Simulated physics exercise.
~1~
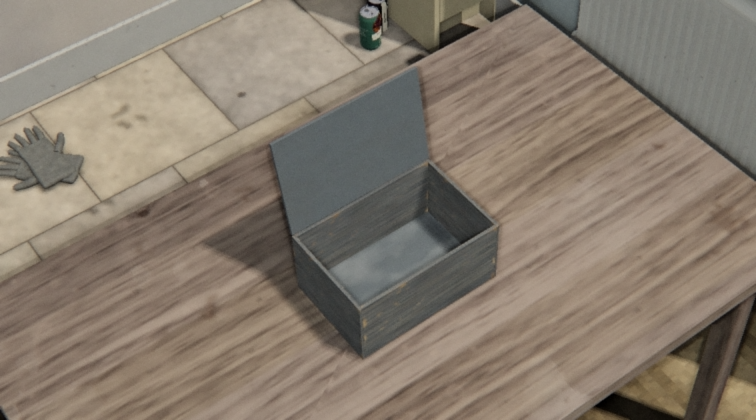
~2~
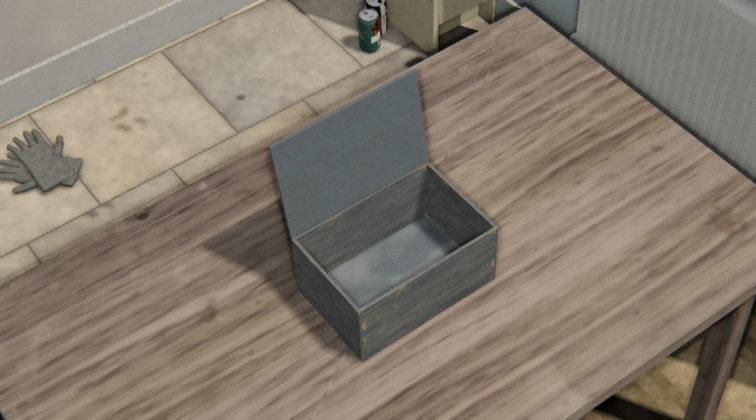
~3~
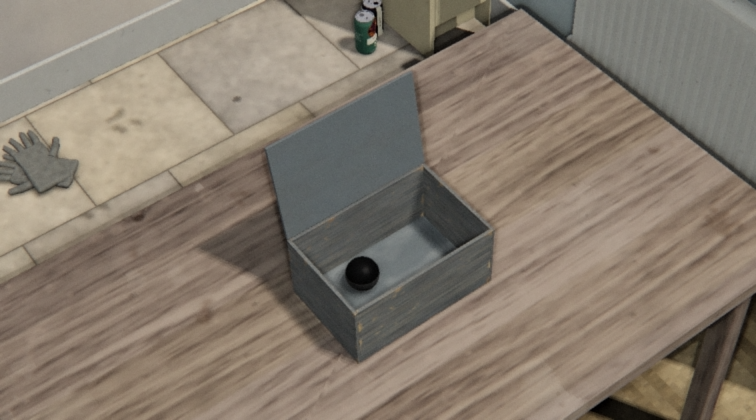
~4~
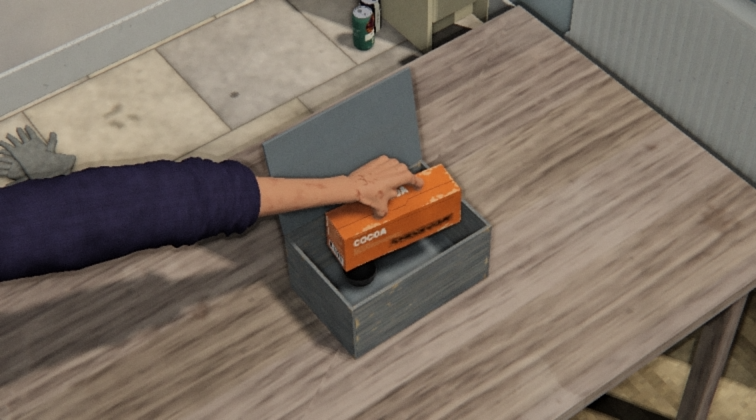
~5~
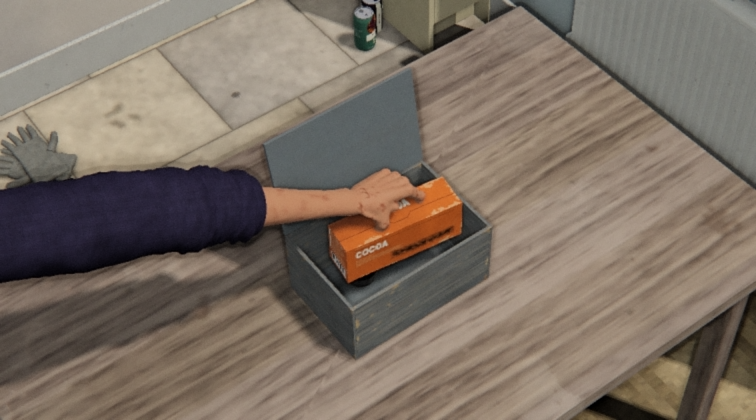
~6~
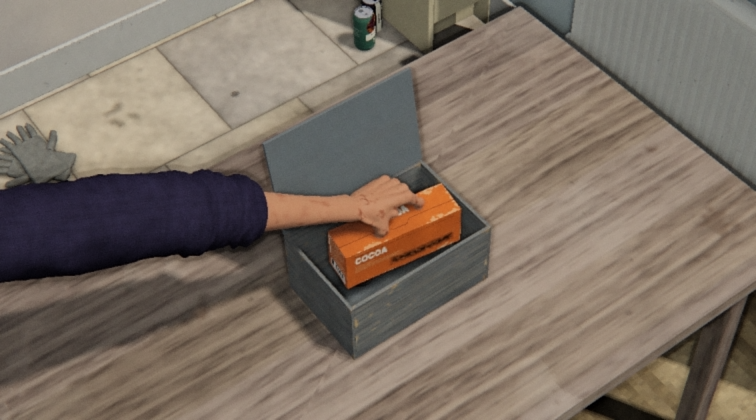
On a wooden tabletop seen from above at an angle, with pale floor tiles beyond, the camera stays almost still, shifting only slightly. An open grey box with its lid raised stands in the middle, grey gloves and cans lie beyond the table, and a black ball appears inside the empty box. Then a dark-sleeved arm from the left lowers an orange cocoa carton into the box.
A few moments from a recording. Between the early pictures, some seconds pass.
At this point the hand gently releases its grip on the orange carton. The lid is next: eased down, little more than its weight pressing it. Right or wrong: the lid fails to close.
Wrong, it closes.
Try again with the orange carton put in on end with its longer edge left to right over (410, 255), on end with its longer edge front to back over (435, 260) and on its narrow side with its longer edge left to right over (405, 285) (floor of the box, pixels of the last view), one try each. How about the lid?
With the first placement the lid remains open; with the second, it remains open; with the third, it ends up closed.
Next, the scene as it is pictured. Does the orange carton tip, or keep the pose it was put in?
Looking at the last picture, the orange carton sits at an angle.
Then, 0.50 s later than the last frame, orange carton on its side near (394, 288); black ball moved a little.
Then, 1.30 s later than the last frame, lid 82° above the rim; orange carton on its side near (392, 288); black ball moved a little.
Then, 1.70 s later than the last frame, lid 46° above the rim; orange carton on its side near (392, 288); black ball moved a little.
Then, 1.90 s later than the last frame, lid 17° above the rim; orange carton on its side near (392, 288); black ball moved a little.
When it is over, lid shut; lying over in the box, orange carton; black ball as before. End places, in pixels of the last picture, orange carton near (392, 288).
